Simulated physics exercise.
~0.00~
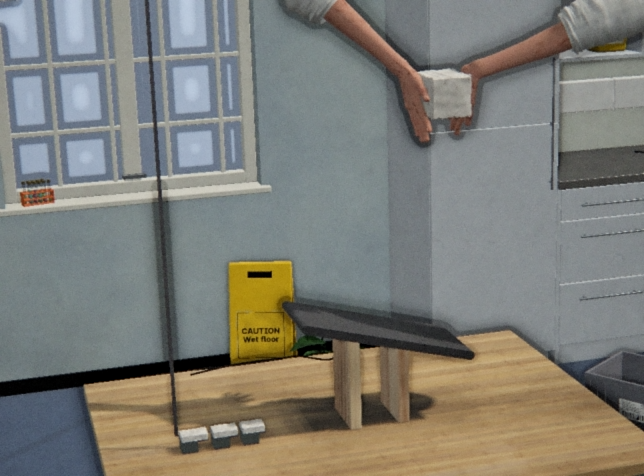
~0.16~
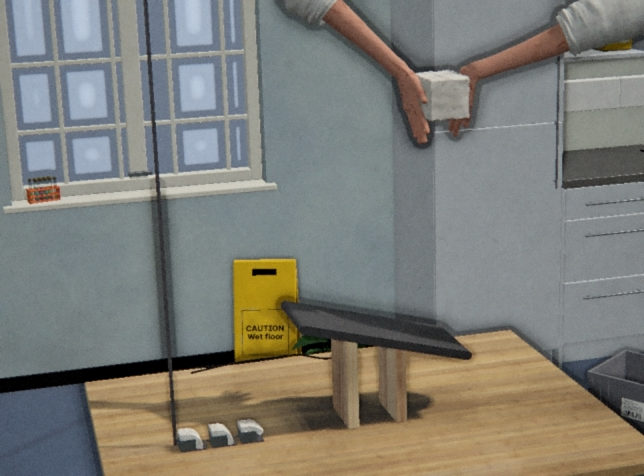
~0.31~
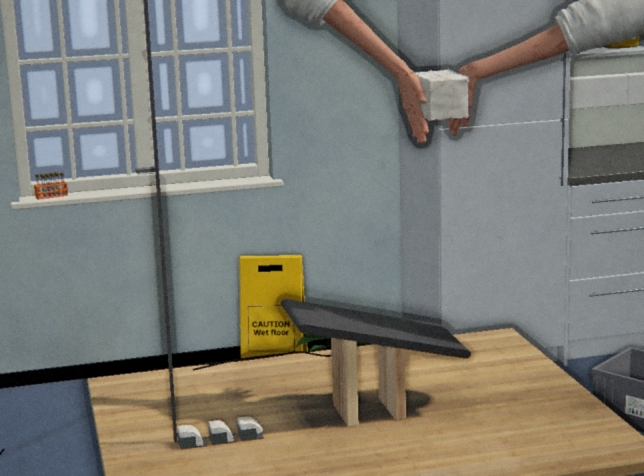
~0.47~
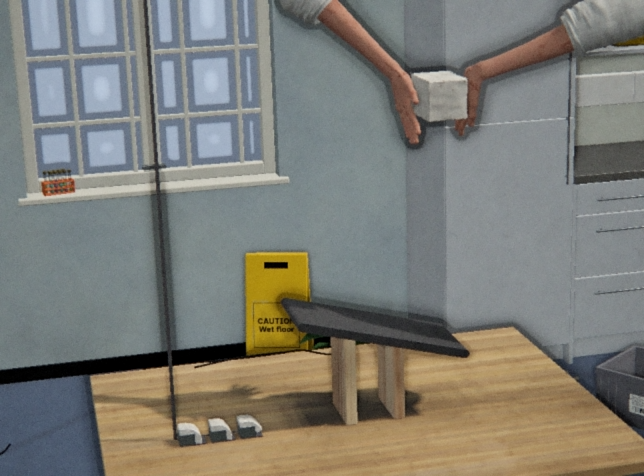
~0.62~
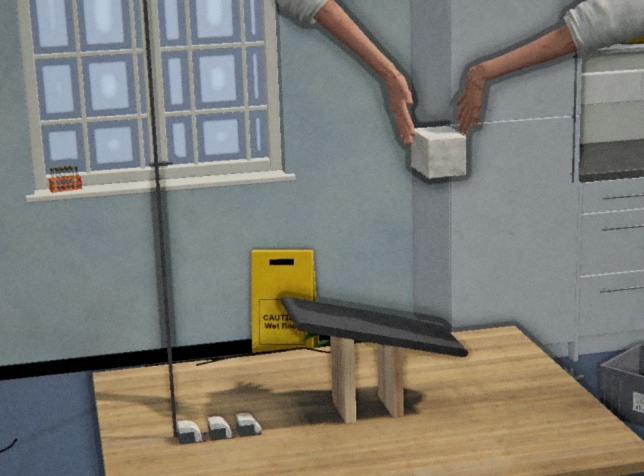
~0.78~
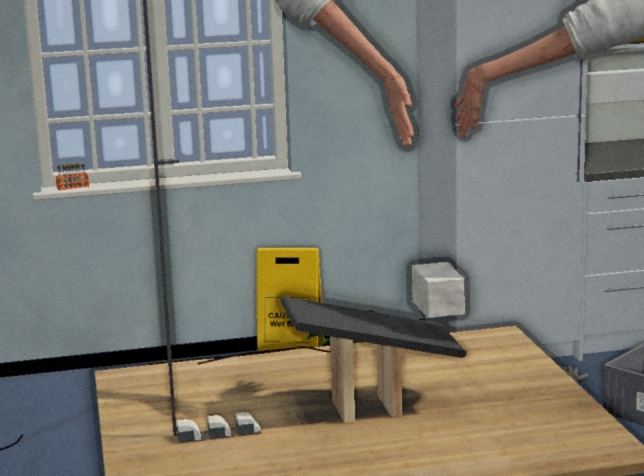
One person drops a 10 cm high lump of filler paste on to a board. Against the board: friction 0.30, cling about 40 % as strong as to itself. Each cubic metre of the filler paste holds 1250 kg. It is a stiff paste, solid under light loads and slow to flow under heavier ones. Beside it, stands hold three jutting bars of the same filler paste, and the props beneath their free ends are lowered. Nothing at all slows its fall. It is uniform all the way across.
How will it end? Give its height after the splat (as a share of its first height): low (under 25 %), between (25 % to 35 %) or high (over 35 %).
Its height after the splat (as a share of its first height) is low, under 25 %.
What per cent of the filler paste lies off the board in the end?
Share off the board, approx. 70 %.
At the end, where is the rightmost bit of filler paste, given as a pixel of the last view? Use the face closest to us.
Position: Approx. (464, 346).
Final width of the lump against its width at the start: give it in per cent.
Roughly 390 per cent.
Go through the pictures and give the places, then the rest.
The first picture shows highest point of the filler paste at (438, 78); the tips have sunk 0, 0, 0 (left to right).
The second picture shows highest point of the filler paste at (436, 80); the tips have sunk 3.2 cm, 3.1 cm, 1.6 cm (left to right).
The third picture shows highest point of the filler paste at (435, 80); the tips have sunk 3.2 cm, 3.1 cm, 2.0 cm (left to right).
The fourth picture shows highest point of the filler paste at (434, 81); the tips have sunk 3.2 cm, 3.1 cm, 2.2 cm (left to right).
The fifth picture shows highest point of the filler paste at (433, 139); the tips have sunk 3.2 cm, 3.1 cm, 2.8 cm (left to right).
The sixth picture shows highest point of the filler paste at (432, 282); the tips have sunk 3.2 cm, 3.1 cm, 3.0 cm (left to right).
By 0.89 s, it stands 24 % of its first height and 21 % has gone off the board.
By 1.03 s, it stands 19 % of its first height and 49 % has gone off the board.
By 1.16 s, it stands 18 % of its first height and 61 % has gone off the board.
By 1.29 s, it stands 18 % of its first height and 63 % has gone off the board.
By 1.80 s, at the end, it stands 18 % of its first height and 69 % has gone off the board.
